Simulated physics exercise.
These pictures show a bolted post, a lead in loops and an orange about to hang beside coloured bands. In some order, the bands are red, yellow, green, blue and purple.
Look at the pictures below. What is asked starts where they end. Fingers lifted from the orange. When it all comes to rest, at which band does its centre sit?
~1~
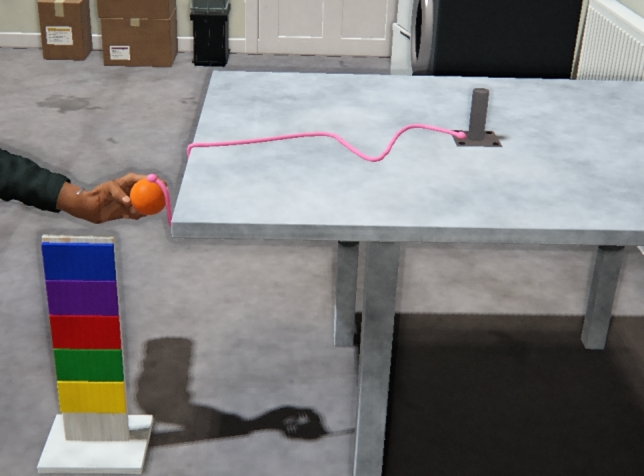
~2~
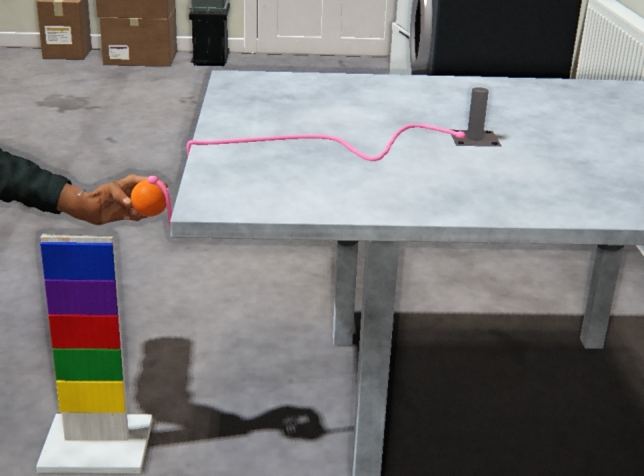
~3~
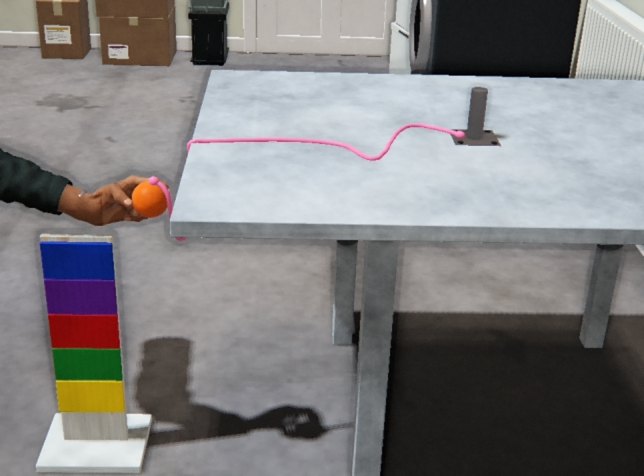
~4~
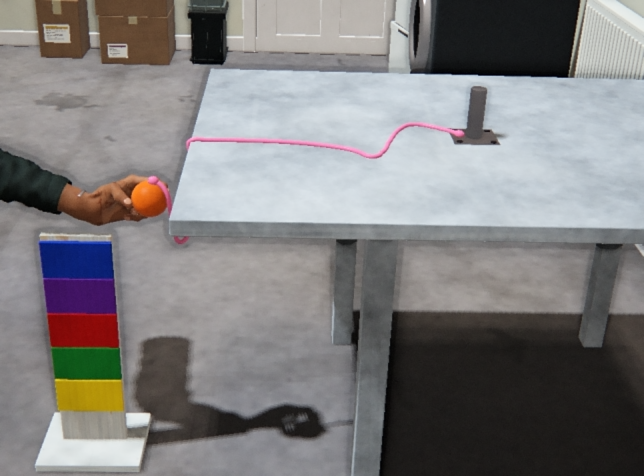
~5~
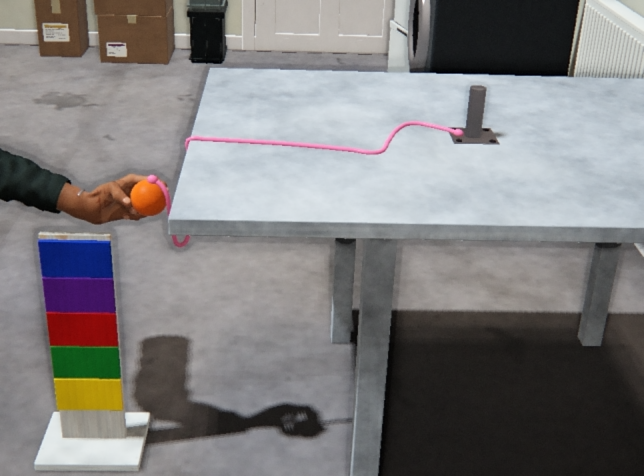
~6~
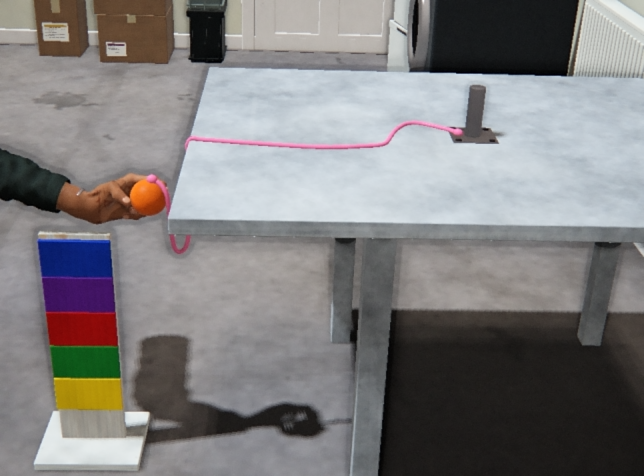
At yellow.
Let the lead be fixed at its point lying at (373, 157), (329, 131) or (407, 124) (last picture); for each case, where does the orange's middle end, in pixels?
Expect roughly (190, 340) for the first, (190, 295) for the second and (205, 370) for the third.
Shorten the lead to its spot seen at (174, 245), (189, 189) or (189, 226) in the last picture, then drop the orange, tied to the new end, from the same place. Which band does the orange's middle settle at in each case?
Per try - 1: Red; 2: Blue; 3: Purple.
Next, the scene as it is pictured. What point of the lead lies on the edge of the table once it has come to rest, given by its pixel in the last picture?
Pixel (239, 143).
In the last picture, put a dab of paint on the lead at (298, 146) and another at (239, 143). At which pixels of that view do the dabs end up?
They end up around (245, 137) and around (189, 144).
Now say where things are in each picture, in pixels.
In the first picture, orange (149, 197); blue (79, 263); purple (82, 299); red (85, 333); green (89, 367); yellow (92, 398).
In the second picture, orange (150, 198); lead through (421, 126) (386, 152) (328, 138) (233, 142) (189, 202).
In the third picture, orange (150, 200).
In the fourth picture, orange (150, 199); lead through (419, 125) (384, 151) (303, 144) (203, 140) (190, 221).
In the fifth picture, orange (149, 198).
In the sixth picture, orange (149, 197); lead through (418, 123) (371, 146) (272, 145) (189, 158) (187, 244).
Soon after, orange near (227, 371); level with green.
After that, orange near (181, 383); level with yellow.
In the end, orange near (204, 388); level with yellow. Its centre hangs level with the yellow band.
